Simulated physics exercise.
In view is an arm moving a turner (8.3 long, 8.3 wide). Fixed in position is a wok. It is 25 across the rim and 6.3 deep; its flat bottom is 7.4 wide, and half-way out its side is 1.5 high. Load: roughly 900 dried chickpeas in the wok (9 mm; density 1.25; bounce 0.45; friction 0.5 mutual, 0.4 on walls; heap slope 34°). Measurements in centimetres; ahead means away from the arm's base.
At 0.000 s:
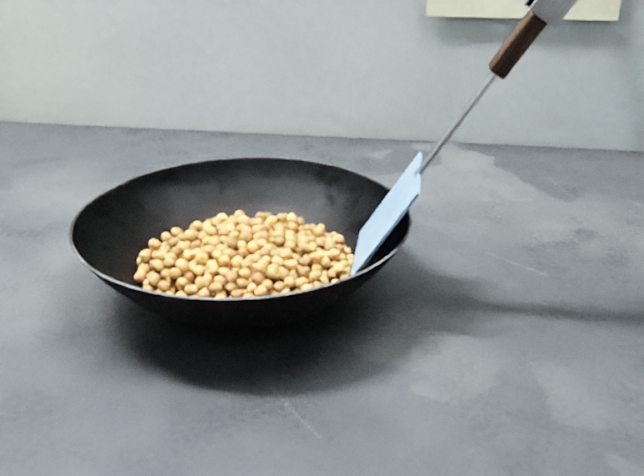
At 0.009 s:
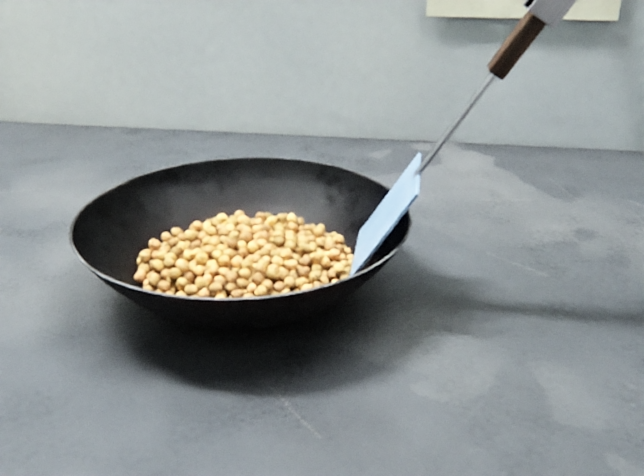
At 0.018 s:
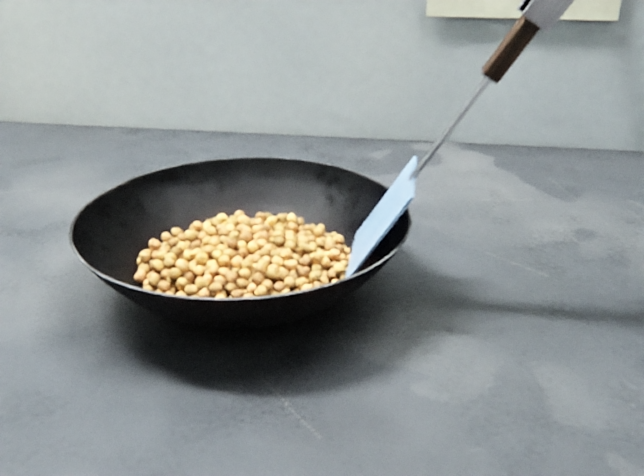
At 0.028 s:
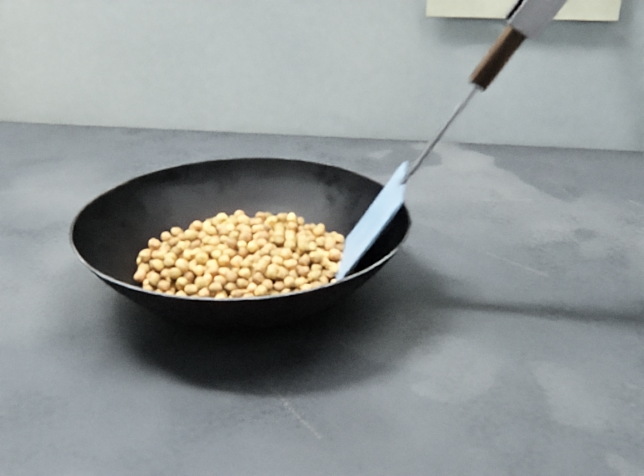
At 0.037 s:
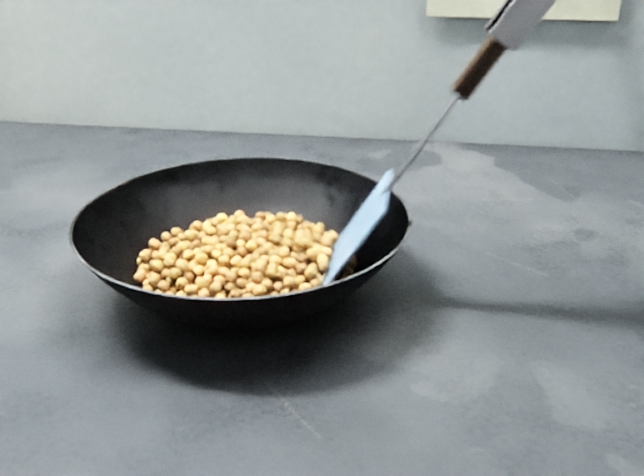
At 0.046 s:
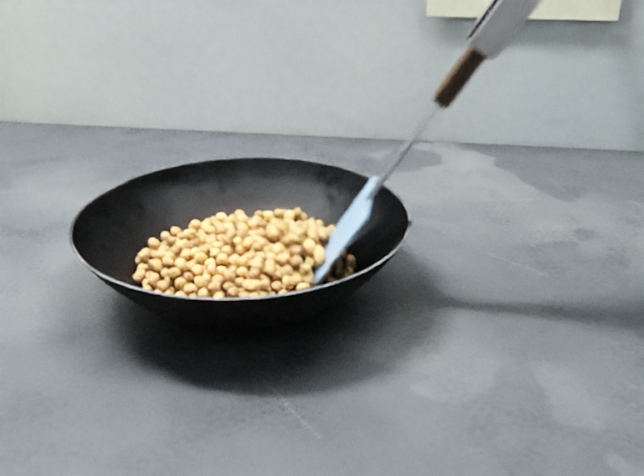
To begin with, a light blue turner rests almost still against the right inner side of a black wok holding a heap of dried chickpeas. The arm then moves it leftward and down into the heap's right edge, shifting some chickpeas there while most stay in place.
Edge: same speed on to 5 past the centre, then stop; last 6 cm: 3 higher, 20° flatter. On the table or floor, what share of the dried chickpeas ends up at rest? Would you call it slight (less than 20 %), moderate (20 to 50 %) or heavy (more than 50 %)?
I would call it moderate, 20 to 50 %.
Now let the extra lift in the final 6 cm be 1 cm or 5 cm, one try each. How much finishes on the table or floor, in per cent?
Try one gives about 15 in a hundred, try two about 25 in a hundred.
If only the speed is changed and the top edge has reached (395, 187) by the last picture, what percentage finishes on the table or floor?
Estimate: Close to 0 %.
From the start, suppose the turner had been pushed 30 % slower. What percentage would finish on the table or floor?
10 per cent, about.
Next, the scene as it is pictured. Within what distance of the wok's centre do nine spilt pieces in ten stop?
45 cm.
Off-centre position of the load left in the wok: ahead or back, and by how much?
What stays is shifted forward by around 3.5 cm.
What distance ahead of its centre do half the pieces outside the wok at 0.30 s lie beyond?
I'd put it at some 18 centimetres.
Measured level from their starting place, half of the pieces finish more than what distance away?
About 5 centimetres.
After 0.07 s, sloping 58°, highest piece 7 above the table; 900 in the wok.
After 0.09 s, sloping 52°, highest piece 10 above the table; 900 in the wok.
After 0.30 s, sloping 38°, highest piece 10 above the table; 664 in the wok, 91 on the table or floor, 145 on the blade or in flight.
After 1.35 s, sloping 38°, highest piece 7 above the table; 663 in the wok, 237 on the table or floor.
At rest, 663 in the wok, 237 on the table or floor. That is 26 % on the table or floor.
